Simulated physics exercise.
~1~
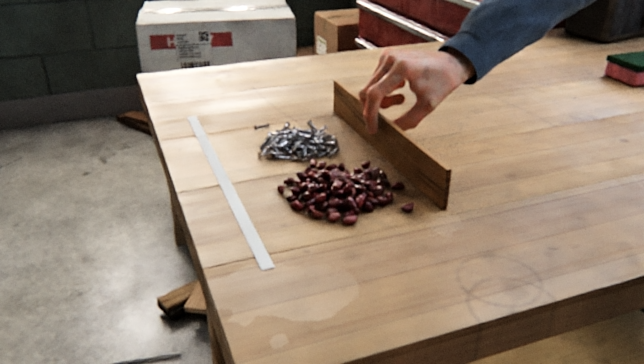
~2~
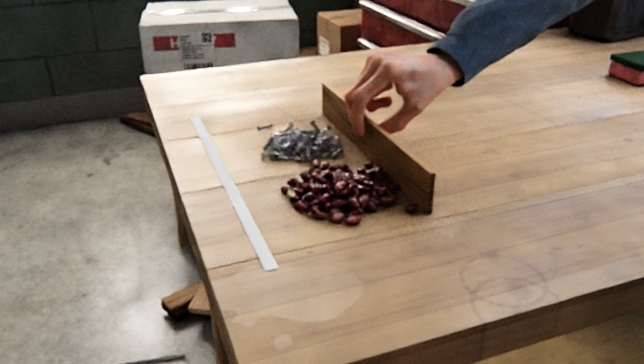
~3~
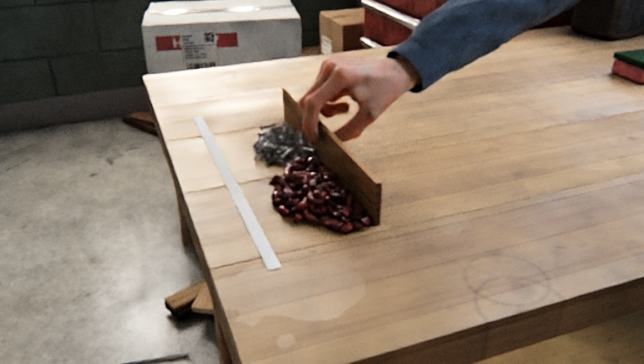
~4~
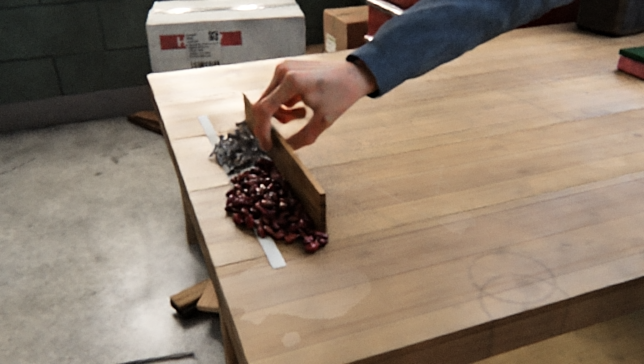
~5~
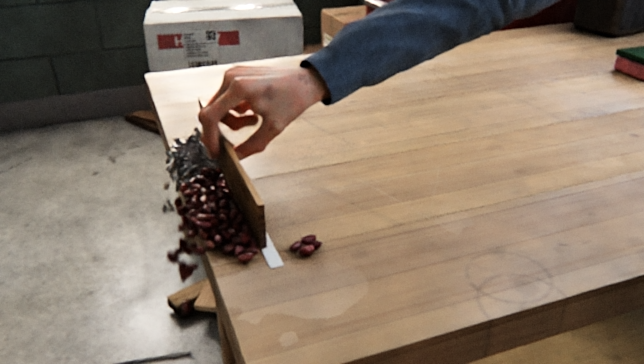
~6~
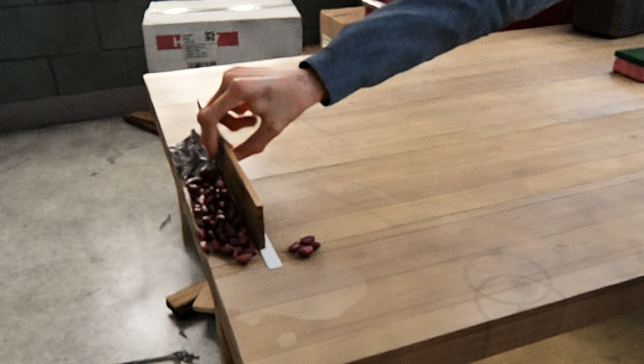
The footage shows a hand sliding an upright strip of wood leftward across a wooden table, pushing a pile of dark red pieces and a pile of small grey metal bits over white tape until the strip stops there, with some of both piles spilling off the edge.
